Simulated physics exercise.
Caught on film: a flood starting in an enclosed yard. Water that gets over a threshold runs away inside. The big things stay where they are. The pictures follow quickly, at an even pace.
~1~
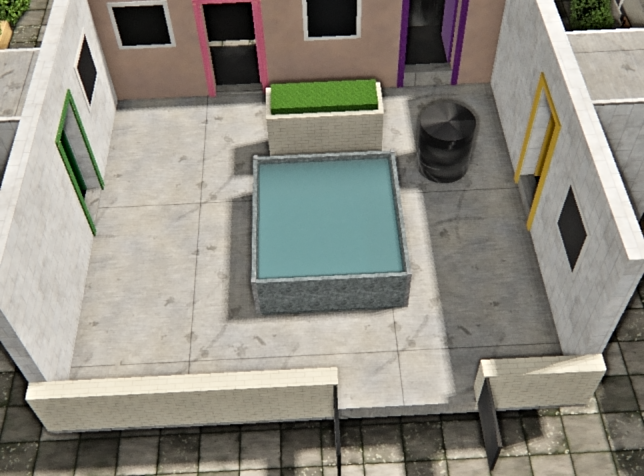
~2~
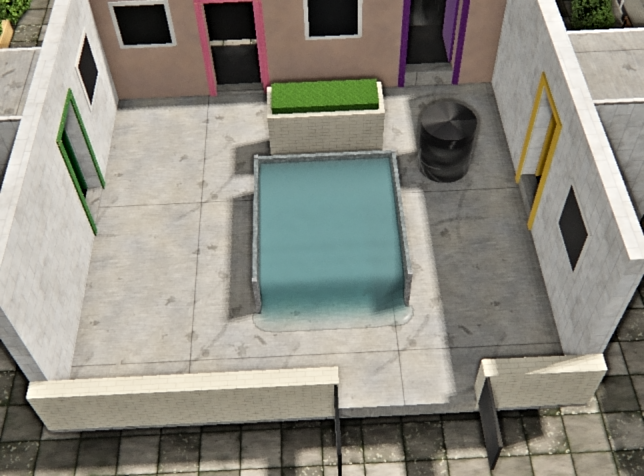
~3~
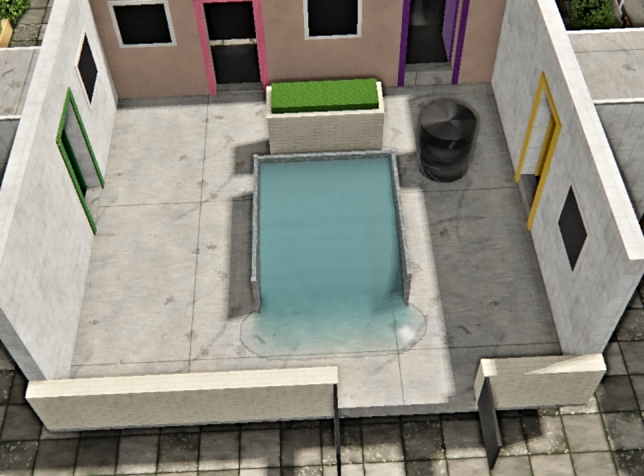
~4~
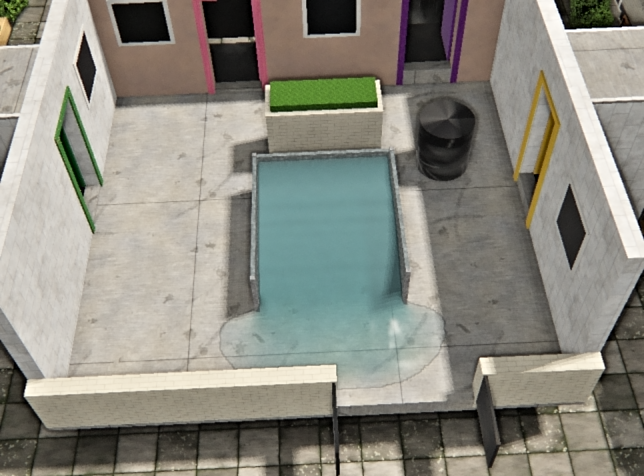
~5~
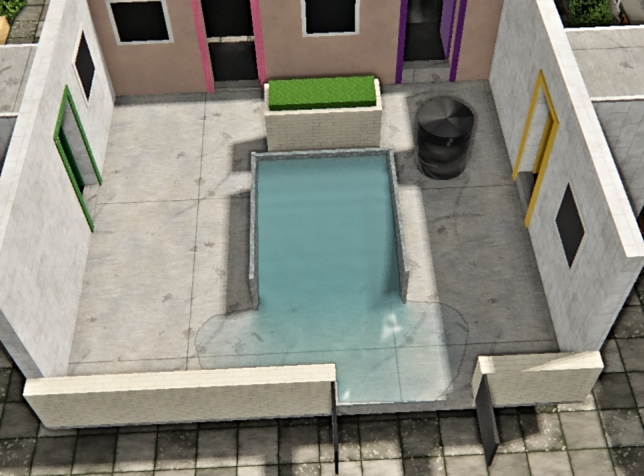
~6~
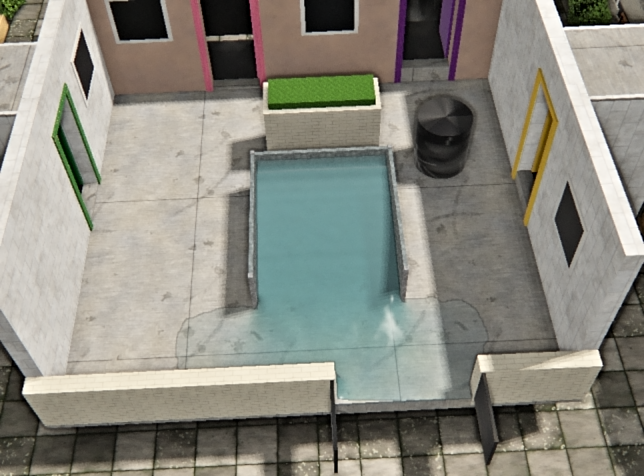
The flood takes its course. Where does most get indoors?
The pink doorway takes the most.
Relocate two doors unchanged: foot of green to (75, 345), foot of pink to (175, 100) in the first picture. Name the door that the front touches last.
It is the purple door.
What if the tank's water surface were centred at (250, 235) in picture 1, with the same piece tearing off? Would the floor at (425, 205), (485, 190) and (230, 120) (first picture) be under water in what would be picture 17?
One after the other: Clear, free of water, clear.
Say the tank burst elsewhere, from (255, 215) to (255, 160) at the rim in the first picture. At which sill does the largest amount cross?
The green-painted one.
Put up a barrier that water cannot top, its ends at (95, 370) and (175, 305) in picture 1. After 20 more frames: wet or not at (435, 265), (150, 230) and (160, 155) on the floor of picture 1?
One after the other: Not flooded, flooded, not flooded.
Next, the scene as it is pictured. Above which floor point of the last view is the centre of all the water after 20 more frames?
I would point to (265, 301).
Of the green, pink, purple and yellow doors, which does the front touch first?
The one in green.
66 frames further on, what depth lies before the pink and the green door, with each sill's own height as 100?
About 190 and 40 per cent.
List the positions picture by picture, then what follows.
In the first frame, still water in the water tank at (328, 216).
In the second frame, water pours out at (333, 298) and has run to (257, 315).
In the third frame, water pours out at (332, 299) and has run to (248, 340).
In the fourth frame, the front is at (234, 357), out from the gap at (331, 298).
In the fifth frame, the front is at a hidden place, out from the gap at (330, 297).
In the sixth frame, the front is at a hidden place, out from the gap at (329, 296).
A moment on, water covers 20 % of the floor; green door not reached, yellow door not reached, pink door not reached, purple door not reached.
Next, water covers 25 % of the floor; green door not reached, yellow door not reached, pink door not reached, purple door not reached.
Then, water covers 45 % of the floor; green door wet at the sill, nothing in, yellow door not reached, pink door not reached, purple door not reached.
Later, water covers 80 % of the floor; green door wet at the sill, nothing in, yellow door wet at the sill, nothing in, pink door a trickle in, purple door not reached.
In the end, water covers 95 % of the floor; green door wet at the sill, nothing in, yellow door wet at the sill, nothing in, pink door some in, purple door wet at the sill, nothing in; the pink door has let in the most.
